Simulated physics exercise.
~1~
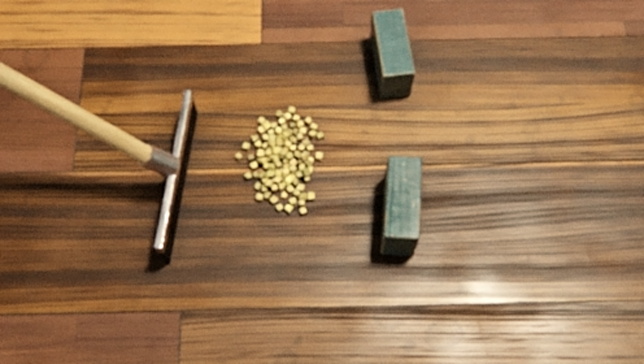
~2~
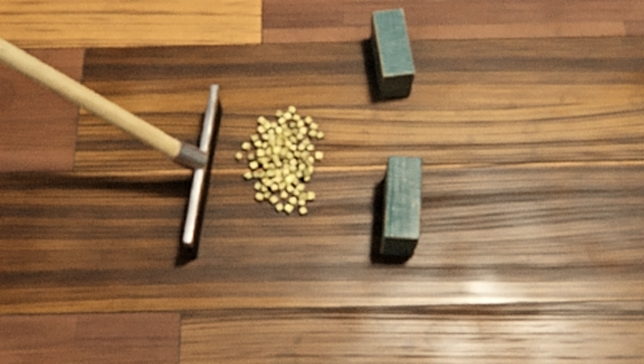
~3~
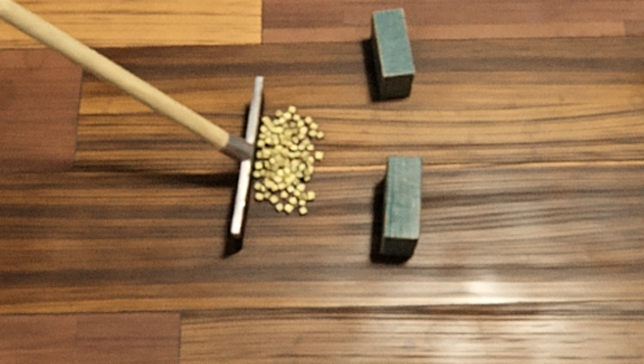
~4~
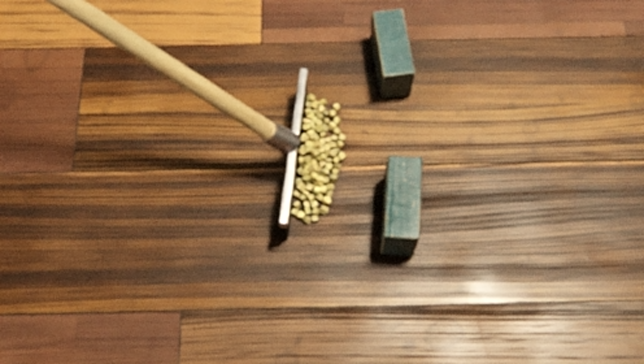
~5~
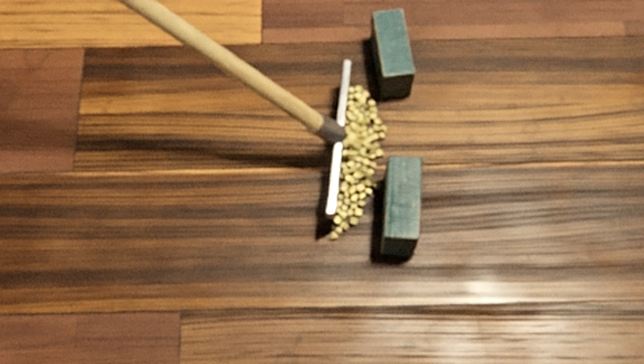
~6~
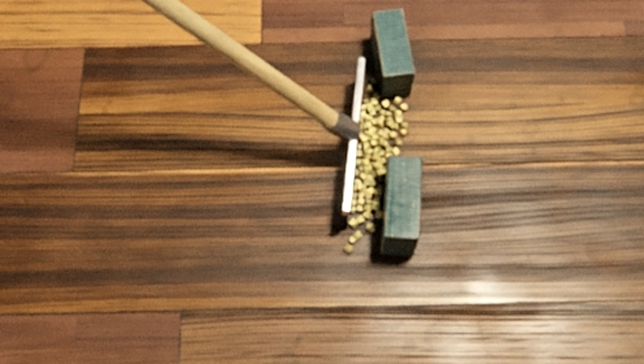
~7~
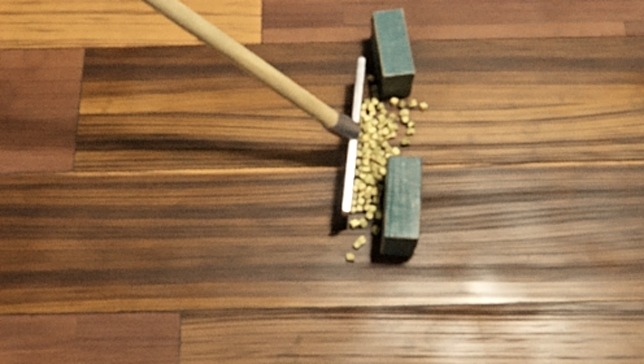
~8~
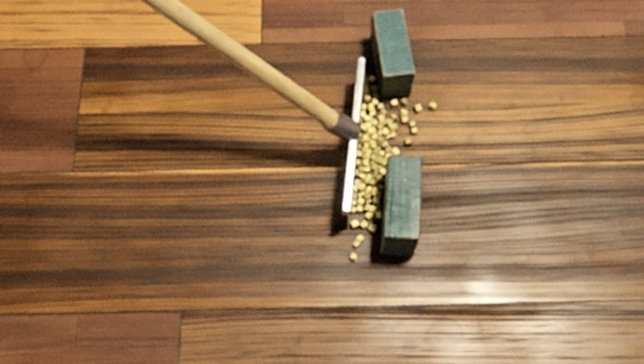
The video shows a squeegee with a wooden handle pushing a pile of small potato cubes rightwards across a wooden floor towards two fixed blocks. It stops at the blocks, with a few cubes spilling through the gap while most stay held up in front.
